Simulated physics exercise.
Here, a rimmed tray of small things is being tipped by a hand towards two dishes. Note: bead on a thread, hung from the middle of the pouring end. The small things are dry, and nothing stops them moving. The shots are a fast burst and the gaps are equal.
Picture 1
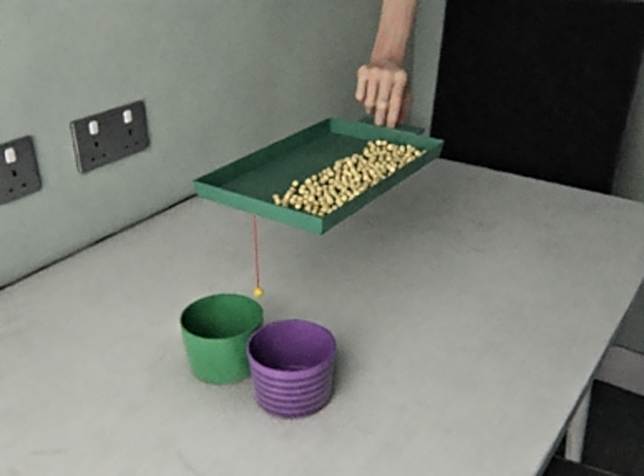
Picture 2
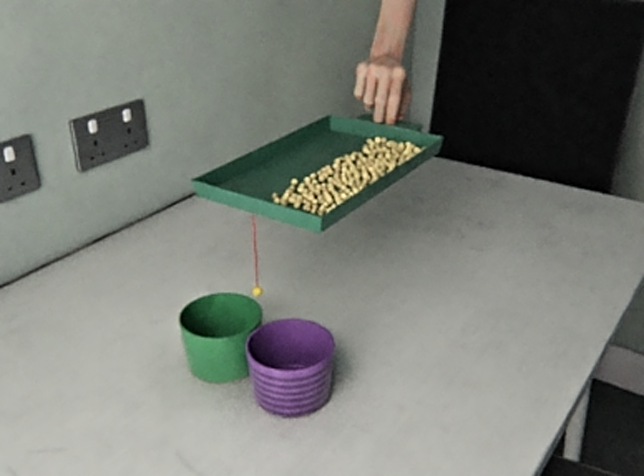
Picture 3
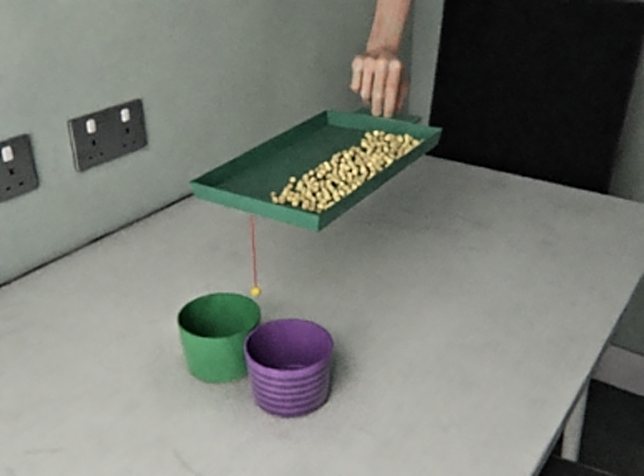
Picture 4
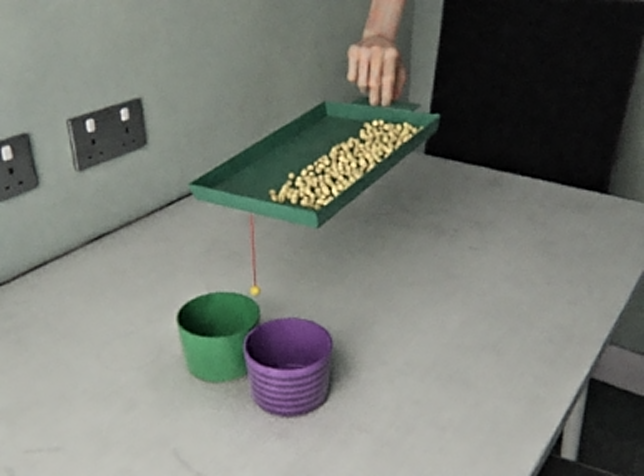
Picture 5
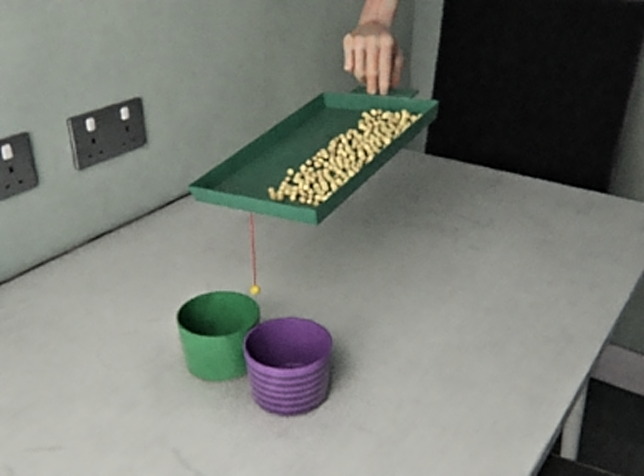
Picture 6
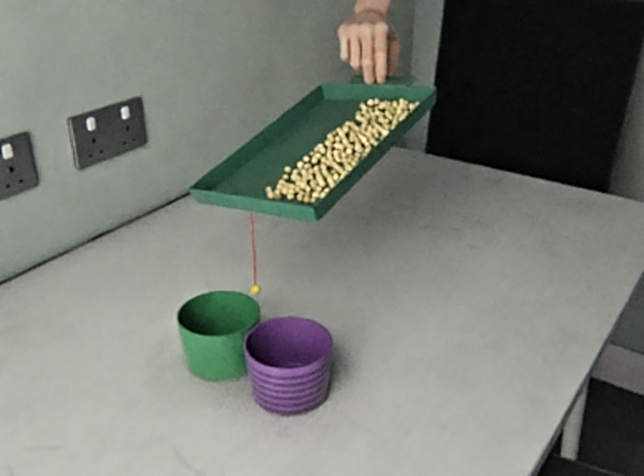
At first, a hand holds a green rimmed tray of pale beans above a green dish and a purple dish, a bead hanging on a red thread beneath its near end. Then the hand gradually raises the far end, steepening the tray slightly, while the near end tilts a little towards its left corner and the dishes stay put.
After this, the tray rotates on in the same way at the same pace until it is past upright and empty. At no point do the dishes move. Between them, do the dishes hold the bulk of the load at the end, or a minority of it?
They hold a minority.
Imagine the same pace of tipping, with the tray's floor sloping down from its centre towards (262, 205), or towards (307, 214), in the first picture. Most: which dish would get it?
First try: The dish to the left; second try: The dish to the right.
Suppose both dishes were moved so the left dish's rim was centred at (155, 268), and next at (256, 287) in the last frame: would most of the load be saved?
For the two tries in order: Exceeding half, not as much as half.
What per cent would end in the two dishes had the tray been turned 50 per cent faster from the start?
I'd put it near 10 per cent.
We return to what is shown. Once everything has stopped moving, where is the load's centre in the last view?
Roughly pixel (180, 325).
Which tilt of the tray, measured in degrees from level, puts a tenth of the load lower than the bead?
Angle: Close to 60°.
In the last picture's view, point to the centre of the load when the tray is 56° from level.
Near (226, 191).
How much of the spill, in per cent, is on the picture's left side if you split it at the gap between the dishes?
Around 90 %.
Soon, tray tipped steeply; nearly all on the tray; a stray few outside both; a small part in the air.
A while on, tray tipped right over; most on the tray; a stray few in the left dish; about a quarter outside both; a small part in the air.
Towards the end, tray tipped past a quarter turn; a small part in the left dish; most outside both.
Finally, tray tipped past a quarter turn; none in the right dish; a small part in the left dish; most outside both.
